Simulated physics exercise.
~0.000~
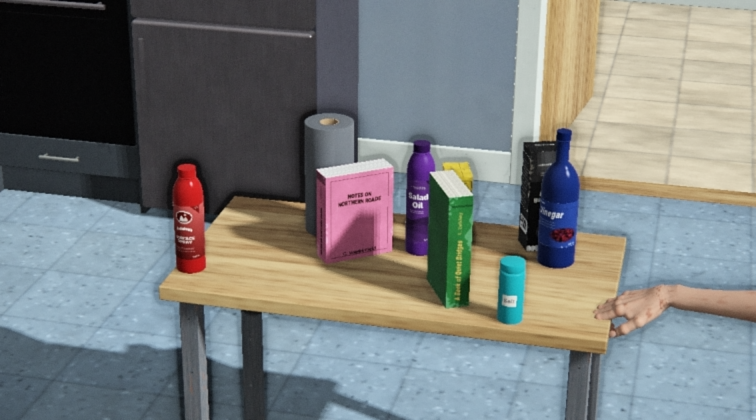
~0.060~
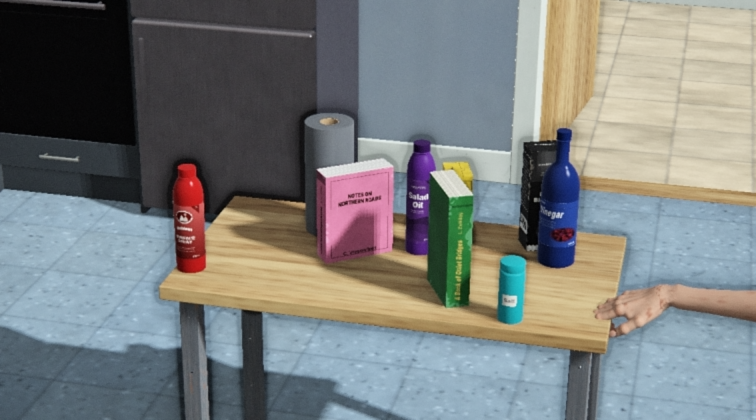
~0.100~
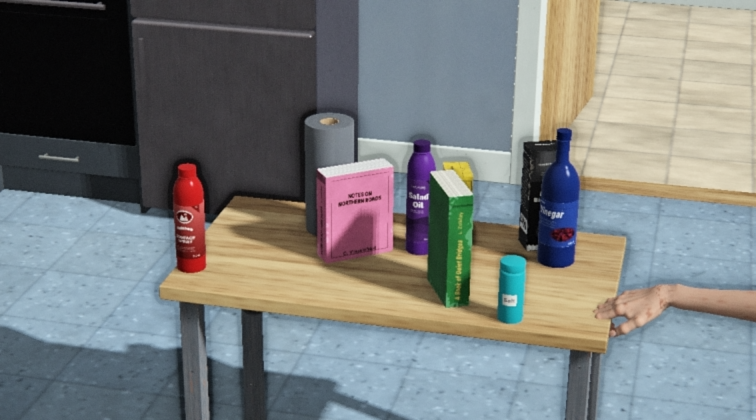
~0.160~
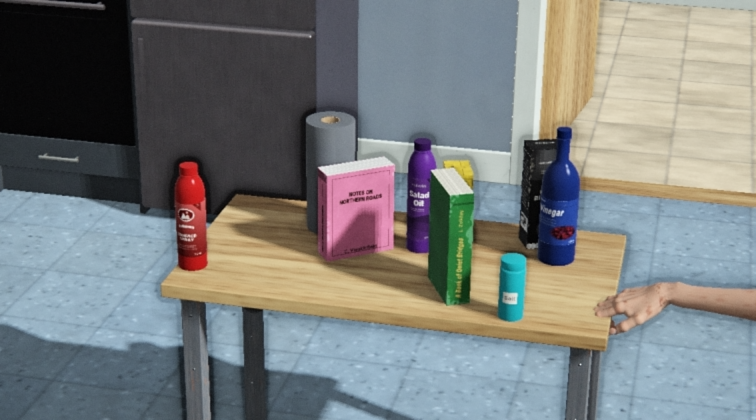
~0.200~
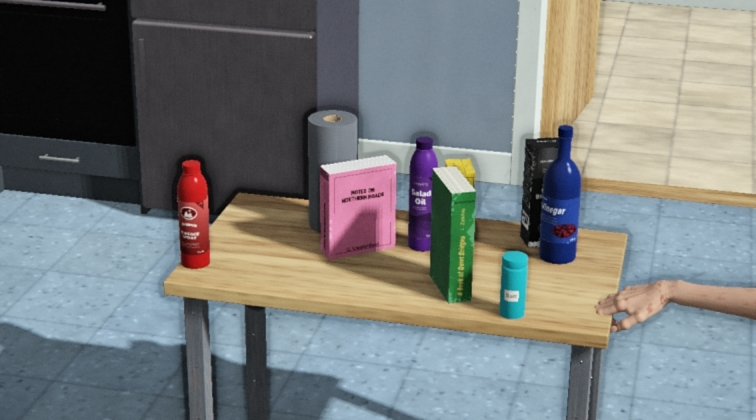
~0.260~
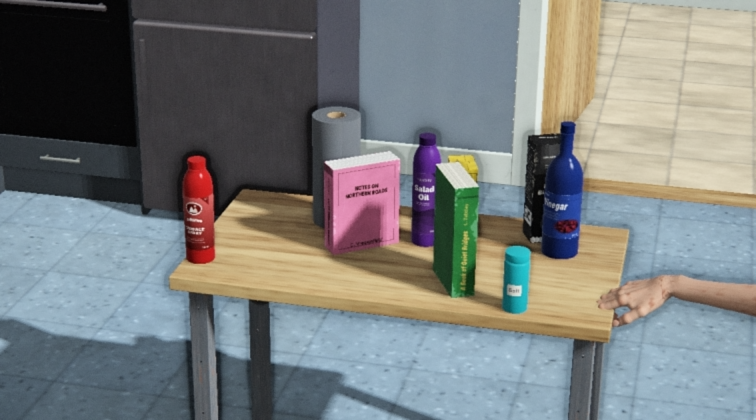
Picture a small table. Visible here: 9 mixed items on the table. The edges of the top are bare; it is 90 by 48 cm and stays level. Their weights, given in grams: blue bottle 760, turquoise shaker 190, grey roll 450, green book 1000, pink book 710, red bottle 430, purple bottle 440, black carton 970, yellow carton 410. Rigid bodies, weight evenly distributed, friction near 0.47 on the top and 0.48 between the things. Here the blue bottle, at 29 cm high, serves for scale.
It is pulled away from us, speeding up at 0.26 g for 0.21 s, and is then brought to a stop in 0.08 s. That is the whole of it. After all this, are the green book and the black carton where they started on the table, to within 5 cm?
As I see it, green book: Still near start, black carton: Gone from start.
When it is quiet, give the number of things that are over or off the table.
Tally: 3.
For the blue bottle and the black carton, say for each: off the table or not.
Well, the blue bottle is still in bounds, and the black carton is out of bounds.
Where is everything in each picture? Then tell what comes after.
Green book (449, 239); black carton (543, 196), in the first frame.
Grey roll (330, 175); pink book (355, 211), in the second frame.
Red bottle (189, 218); purple bottle (421, 197), in the third frame.
Table 1 cm from its start; blue bottle (560, 195), in the fourth frame.
Table 2 cm from its start; turquoise shaker (513, 285); grey roll (333, 172), in the fifth frame.
Table 5 cm from its start; green book (455, 230); black carton (547, 188), in the sixth frame.
After 0.66 s, table 8 cm from its start; black carton 24° off upright near (542, 174); purple bottle 61° off upright; red bottle 32° off upright.
After 0.96 s, table 8 cm from its start; black carton now off the table; red bottle on its side; purple bottle on its side.
After 1.26 s, table 8 cm from its start; red bottle on its side; purple bottle on its side; blue bottle 4° off upright.
In the end (3.0 s), off the table, black carton; toppled on the table, red bottle and purple bottle; the other 6 under 5 cm from the start. In the last view, green book near (458, 223).
